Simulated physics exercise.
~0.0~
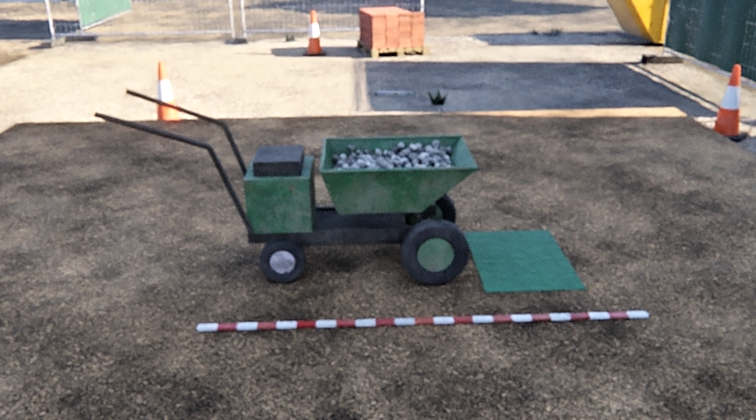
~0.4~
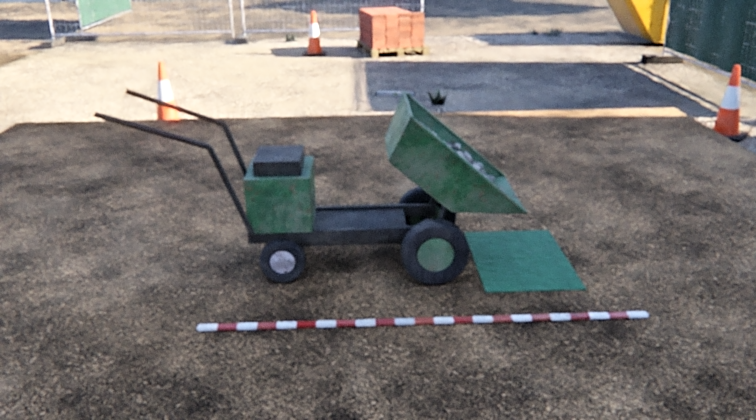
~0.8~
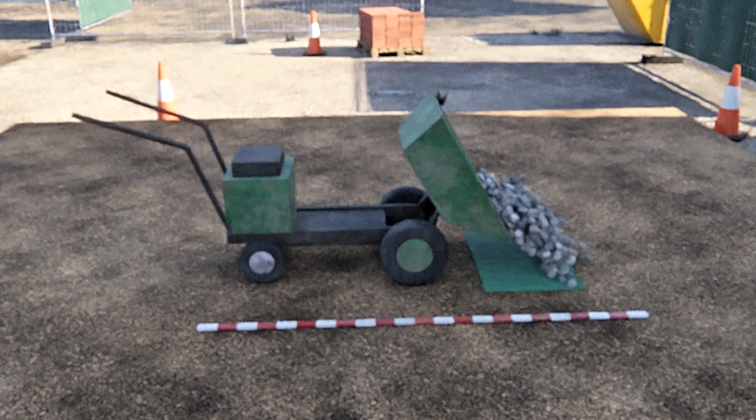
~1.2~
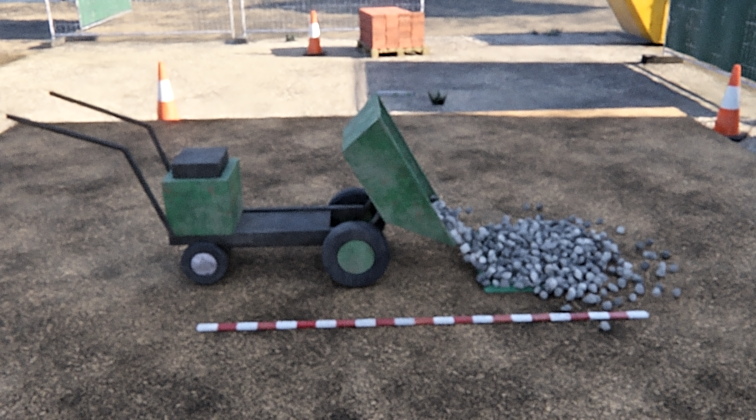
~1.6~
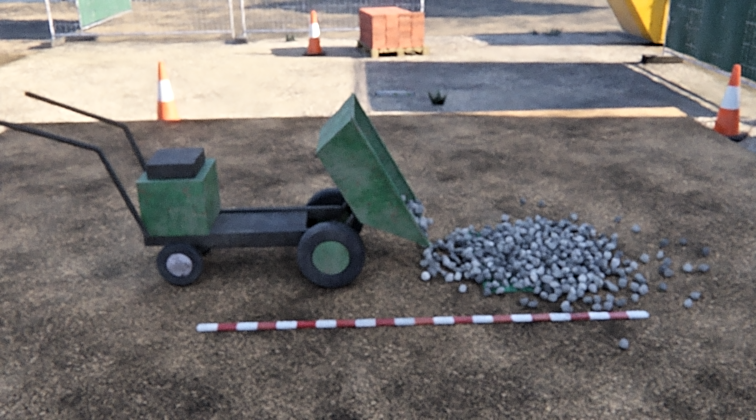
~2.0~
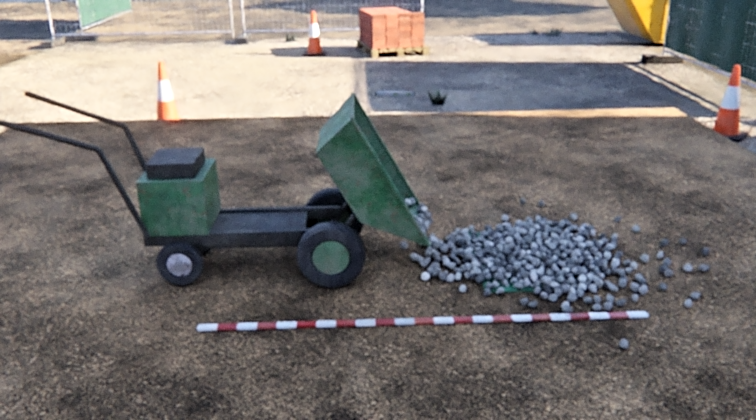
At first, a small green powered barrow stands on rough brown ground, its tray full of grey stones, with a flat green sheet just to its right and a red-and-white staff lying in front. The tray tips steeply to the right, its load still mostly inside. Then the stones slide out in a thick stream onto the sheet as the barrow starts rolling left. It keeps backing away with its tray raised, and the stones spread into a low heap. Finally the barrow stops, leaving the sheet almost hidden, stray stones scattered around, and a few still at the tray's lip.
